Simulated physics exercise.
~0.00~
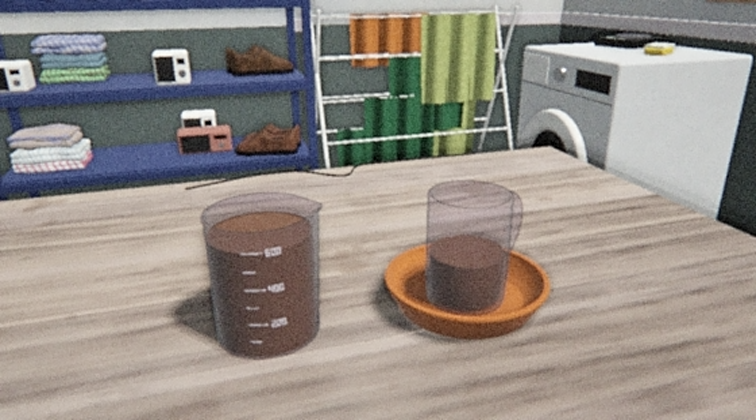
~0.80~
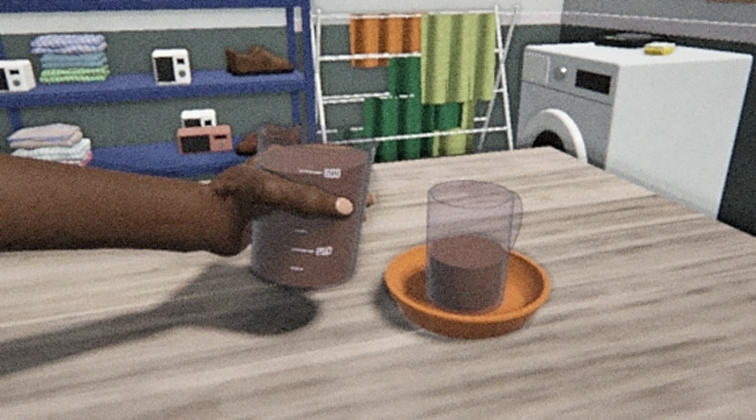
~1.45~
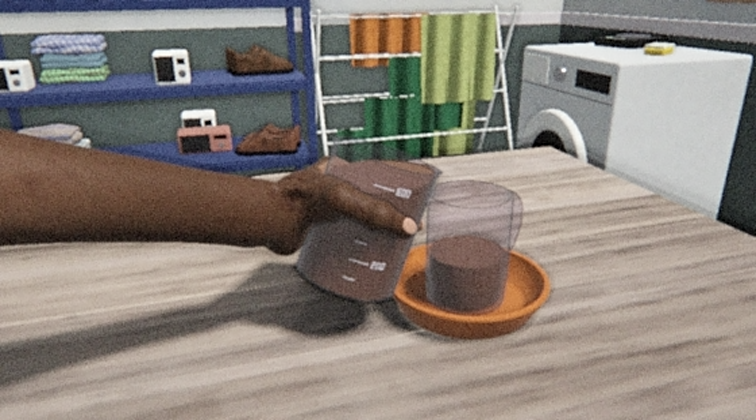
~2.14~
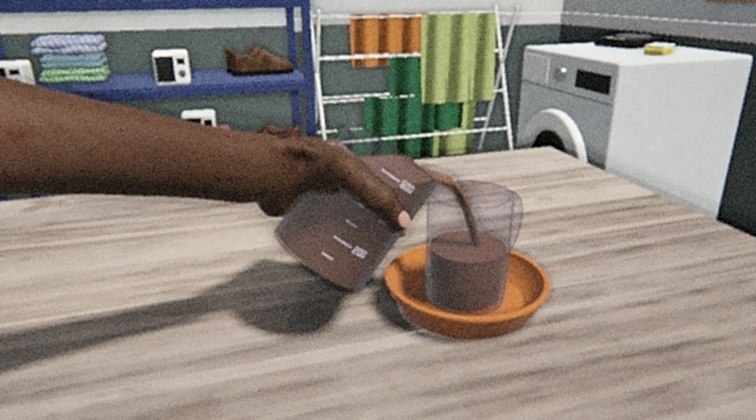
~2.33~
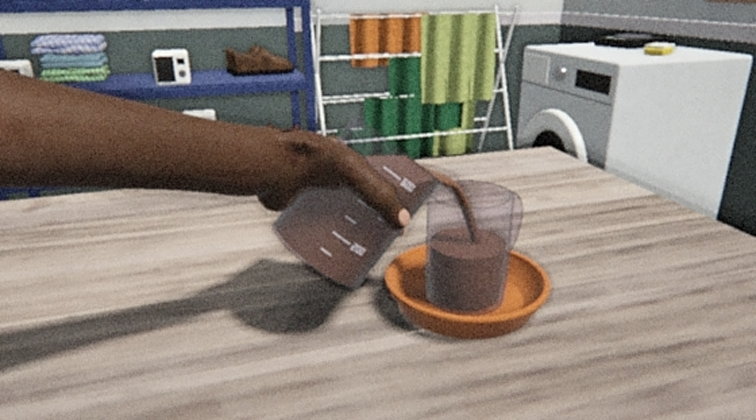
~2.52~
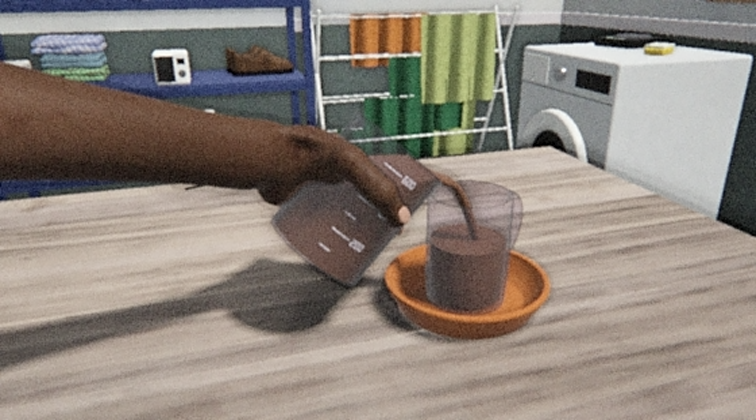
We see a hand lift a beaker of brown liquid from a wooden table, move it right, tilt it and pour a thin stream into a partly filled clear cup on an orange saucer, the cup's level rising slightly.
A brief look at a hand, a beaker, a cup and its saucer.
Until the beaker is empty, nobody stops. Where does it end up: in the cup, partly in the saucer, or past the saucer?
Past the saucer.
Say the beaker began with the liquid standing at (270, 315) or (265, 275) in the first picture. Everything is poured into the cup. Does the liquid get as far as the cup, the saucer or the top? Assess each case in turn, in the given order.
One after the other: No farther than the cup, into the saucer.
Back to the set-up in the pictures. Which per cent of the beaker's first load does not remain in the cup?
That's around 60 percent.
Around 5.9 s, the cup is full to the brim; the saucer is wet, with room to spare.
Around 8.5 s, the cup is full to the brim; the saucer is nearly full.
Around 11.0 s, the cup is full to the brim; the saucer is full and running over.
